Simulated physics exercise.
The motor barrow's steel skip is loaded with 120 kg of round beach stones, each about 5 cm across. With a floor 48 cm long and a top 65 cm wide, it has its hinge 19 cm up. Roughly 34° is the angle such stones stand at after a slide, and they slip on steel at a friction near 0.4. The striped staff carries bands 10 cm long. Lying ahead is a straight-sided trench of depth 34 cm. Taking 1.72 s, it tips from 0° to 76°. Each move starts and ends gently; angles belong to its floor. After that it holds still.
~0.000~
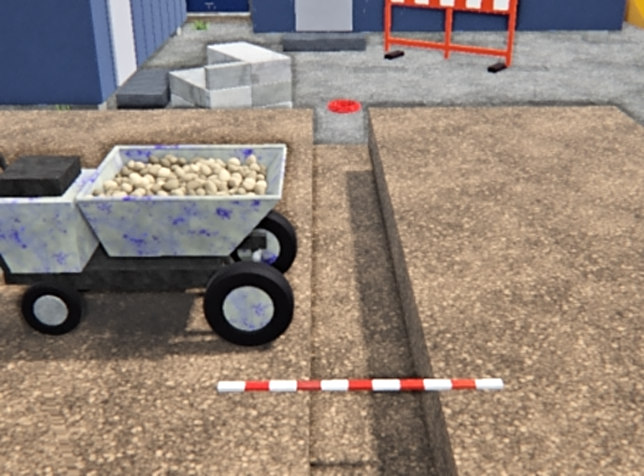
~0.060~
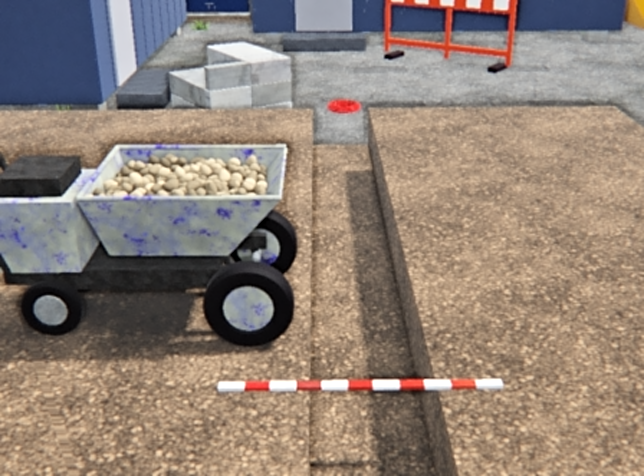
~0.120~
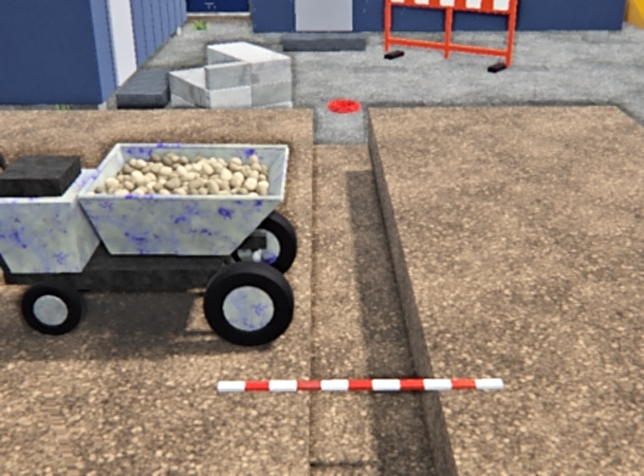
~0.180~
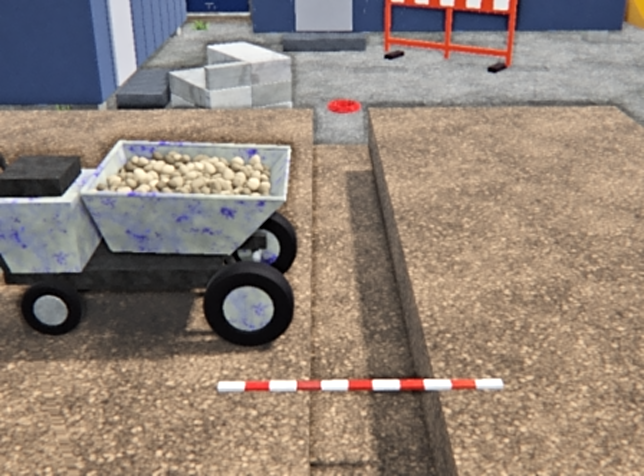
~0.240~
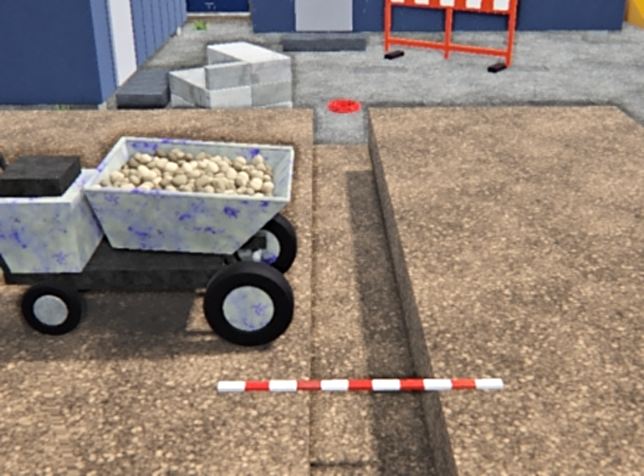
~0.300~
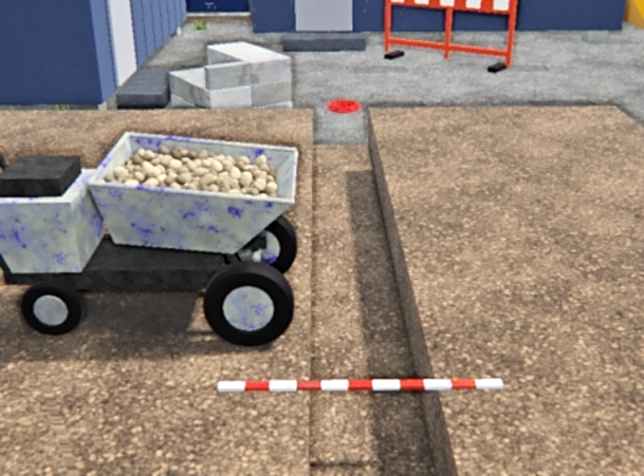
A motor barrow's steel skip full of round stones tilts slightly beside a trench.
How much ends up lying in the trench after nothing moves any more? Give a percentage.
A share of about 68 per cent.
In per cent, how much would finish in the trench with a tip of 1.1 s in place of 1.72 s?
Around 60 per cent would end in the trench.
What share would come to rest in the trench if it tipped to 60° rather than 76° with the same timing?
About 80%.
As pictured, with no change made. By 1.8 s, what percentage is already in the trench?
I'd say near 50 per cent at that time.
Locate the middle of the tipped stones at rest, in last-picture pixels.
Roughly at (398, 357).
After 1.3 s the floor is at 64°; 94 % in the skip, 6 % in the trench; the foremost stones are at (411, 295).
After 1.8 s the floor is at 76°; 20 % in the skip, 52 % in the trench, 28 % past the trench; the foremost stones are at (553, 314).
After 2.2 s the floor is at 76°; 2 % in the skip, 65 % in the trench, 32 % past the trench; the foremost stones are at (608, 316).
After 4.1 s the floor is at 76°; 0 % in the skip, 68 % in the trench, 32 % past the trench; the foremost stones are at (619, 312).
